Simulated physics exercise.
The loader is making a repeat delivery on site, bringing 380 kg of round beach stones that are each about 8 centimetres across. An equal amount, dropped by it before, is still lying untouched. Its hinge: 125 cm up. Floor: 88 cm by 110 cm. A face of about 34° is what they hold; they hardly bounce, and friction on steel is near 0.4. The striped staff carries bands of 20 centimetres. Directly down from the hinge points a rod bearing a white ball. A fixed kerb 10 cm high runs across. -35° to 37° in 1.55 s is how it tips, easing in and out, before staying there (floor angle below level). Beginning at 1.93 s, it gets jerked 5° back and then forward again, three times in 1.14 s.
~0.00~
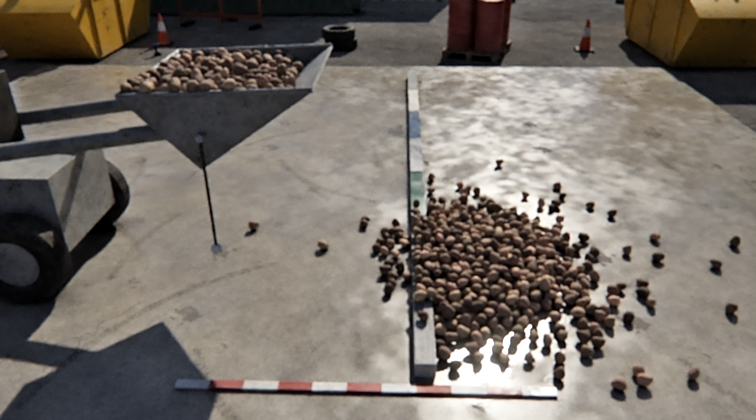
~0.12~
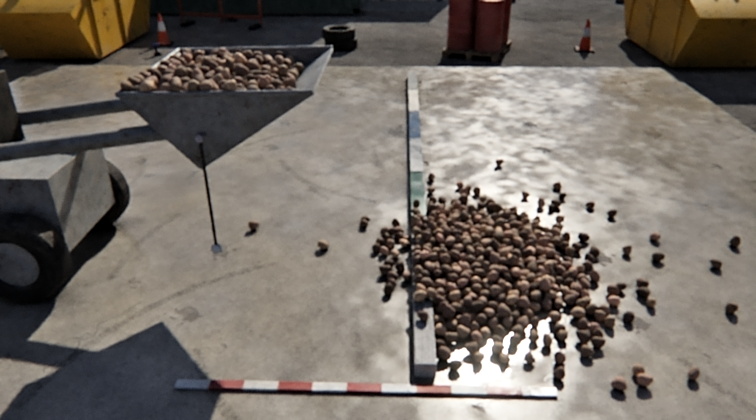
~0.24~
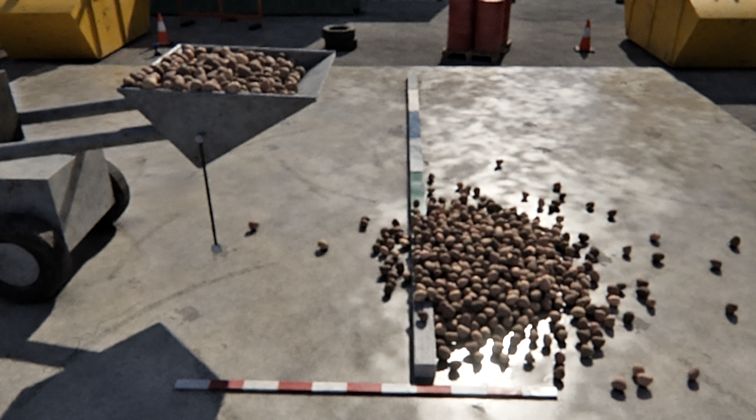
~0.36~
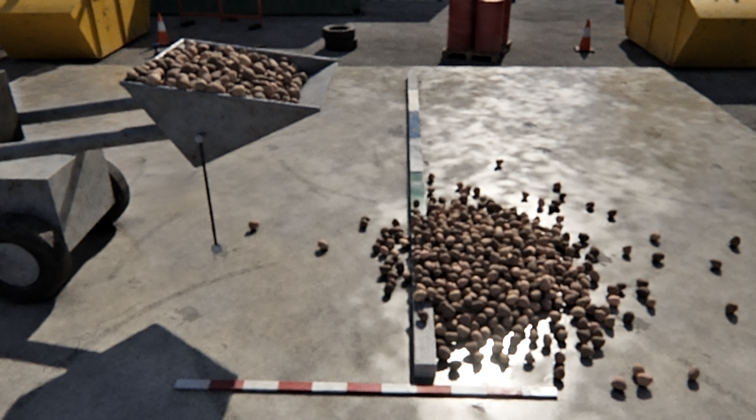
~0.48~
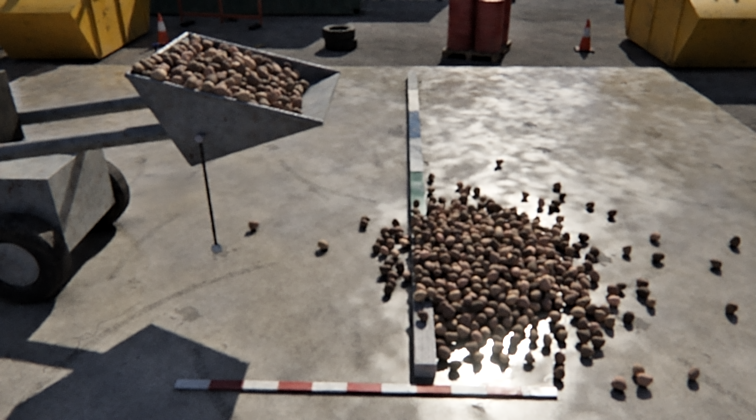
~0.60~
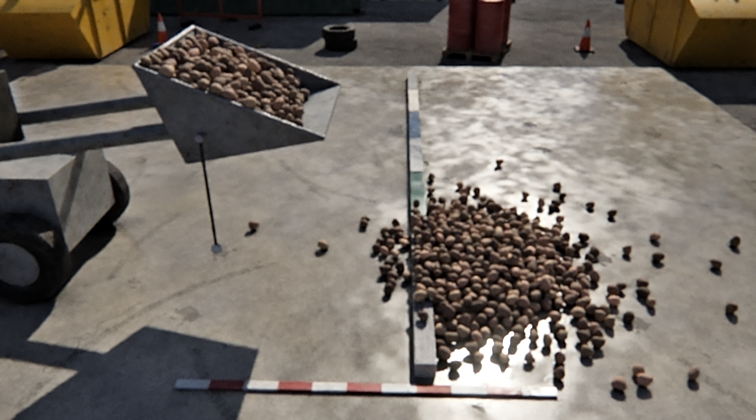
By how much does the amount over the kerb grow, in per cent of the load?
About 6 per cent.
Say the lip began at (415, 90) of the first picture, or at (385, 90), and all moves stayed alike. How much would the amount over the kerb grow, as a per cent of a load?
Near 70 in a hundred, then near 40 in a hundred.
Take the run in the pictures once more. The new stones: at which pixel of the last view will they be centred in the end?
Their middle rests near (373, 253).
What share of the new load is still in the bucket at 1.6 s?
About 35 percent is still in there.
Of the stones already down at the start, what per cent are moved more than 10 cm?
Near 0 per cent, I reckon.
After 1.2 s the floor is at 26°; in per cent of one load, 97 in the bucket, 12 on this side of the kerb, 92 over the kerb; the foremost stones are at (671, 255).
After 1.6 s the floor is at 37°; in per cent of one load, 35 in the bucket, 74 on this side of the kerb, 92 over the kerb; the foremost stones are at (671, 255).
After 3.5 s the floor is at 37°; in per cent of one load, 0 in the bucket, 103 on this side of the kerb, 97 over the kerb; the foremost stones are at (671, 255).
After 6.1 s the floor is at 37°; in per cent of one load, 0 in the bucket, 103 on this side of the kerb, 97 over the kerb; the foremost stones are at (671, 255). Net gain over the kerb, 6.
